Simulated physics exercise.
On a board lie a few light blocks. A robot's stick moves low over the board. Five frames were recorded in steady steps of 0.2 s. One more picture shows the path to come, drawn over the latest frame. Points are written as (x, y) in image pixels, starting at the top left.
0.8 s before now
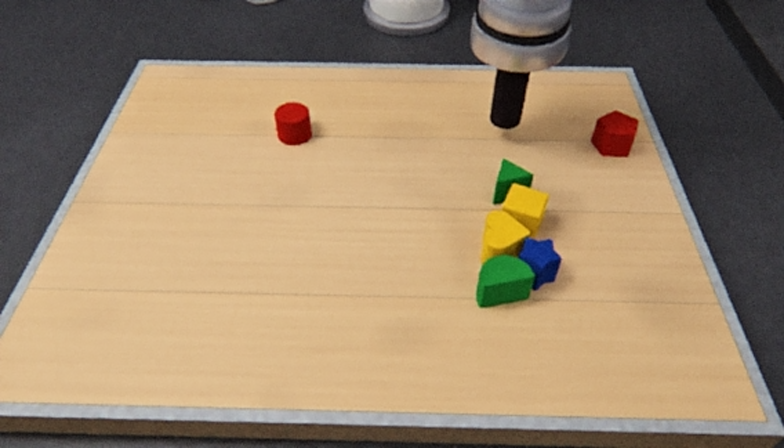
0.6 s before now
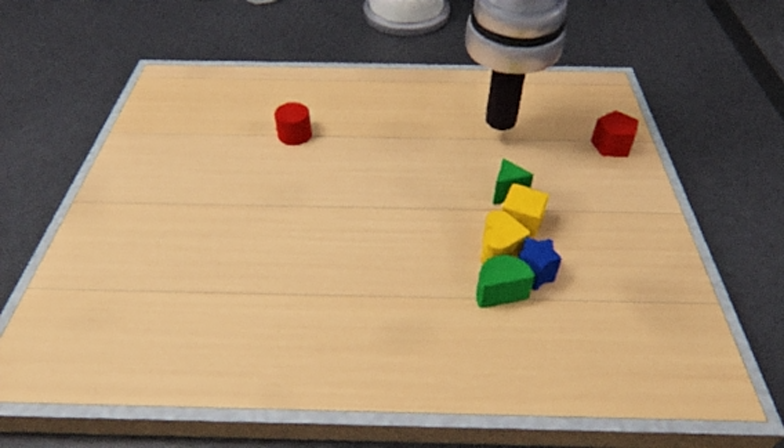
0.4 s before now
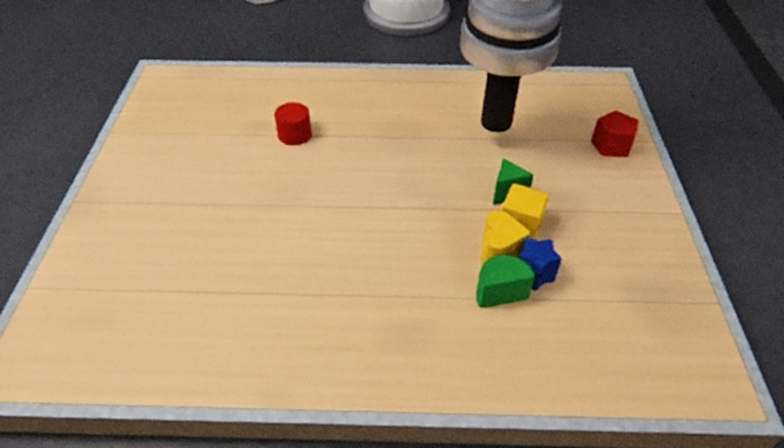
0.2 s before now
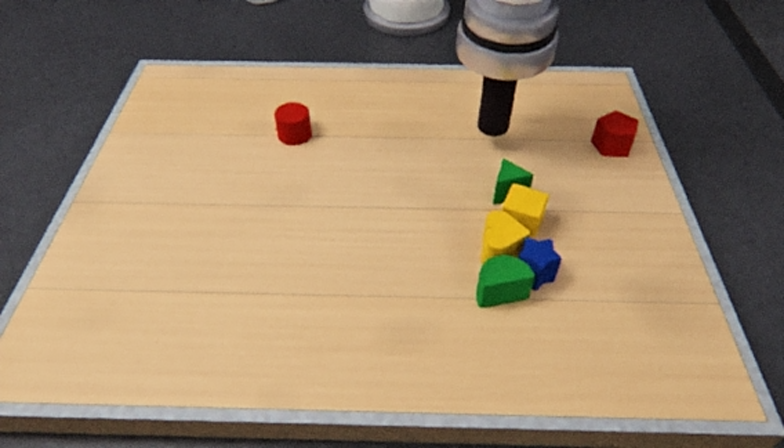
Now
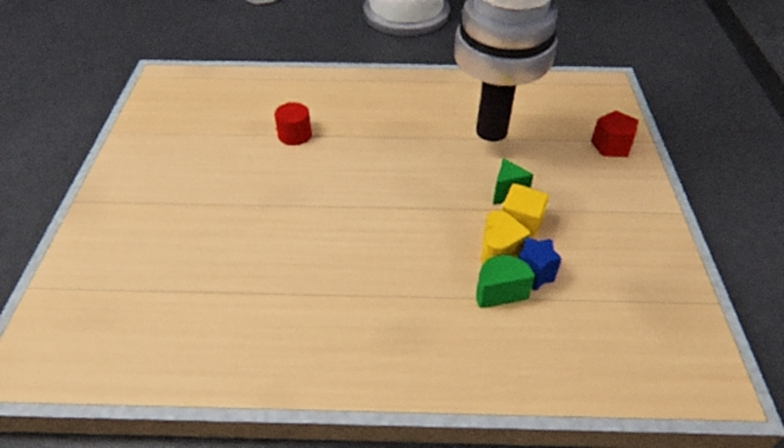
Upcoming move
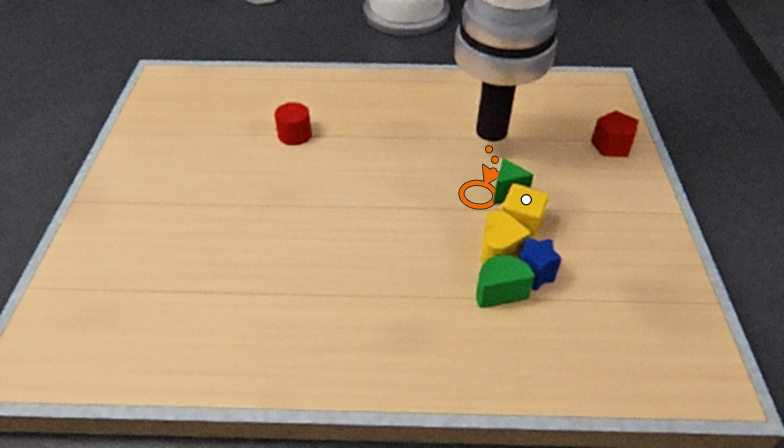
A robot arm's black stick drifted slightly left and then a little toward the viewer, above a cluster of green, yellow and blue blocks, while all the blocks on the wooden board stayed still.
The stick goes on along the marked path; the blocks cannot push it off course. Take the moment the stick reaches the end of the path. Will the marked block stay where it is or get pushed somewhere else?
It shifts.
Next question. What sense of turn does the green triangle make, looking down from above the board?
From above, the turn goes anticlockwise.
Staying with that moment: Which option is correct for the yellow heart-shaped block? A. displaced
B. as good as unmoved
My pick is B.
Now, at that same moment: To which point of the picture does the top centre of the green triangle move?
At pixel (511, 187).
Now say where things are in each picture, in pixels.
Lower end of the stick (505, 121), tops of blocks, yellow heart-shaped block (504, 229), green triangle (512, 171), yellow square (526, 200), in the first frame.
Stick (501, 122), blocks as before, in the second frame.
Stick (496, 124), blocks as before, in the third frame.
Stick (493, 128), blocks as before, in the fourth frame.
Stick (492, 133), yellow heart-shaped block (504, 229), green triangle (512, 171), yellow square (526, 200), in the fifth frame.
The drawn path runs from (489, 149) through (496, 164) and (488, 179) to (478, 195); the dot is on the yellow square.
Halfway along, stick (495, 157); green triangle (513, 173).
At the end, stick (481, 178); yellow heart-shaped block not moved; green triangle (511, 187), turned 60° anticlockwise; yellow square (537, 211).
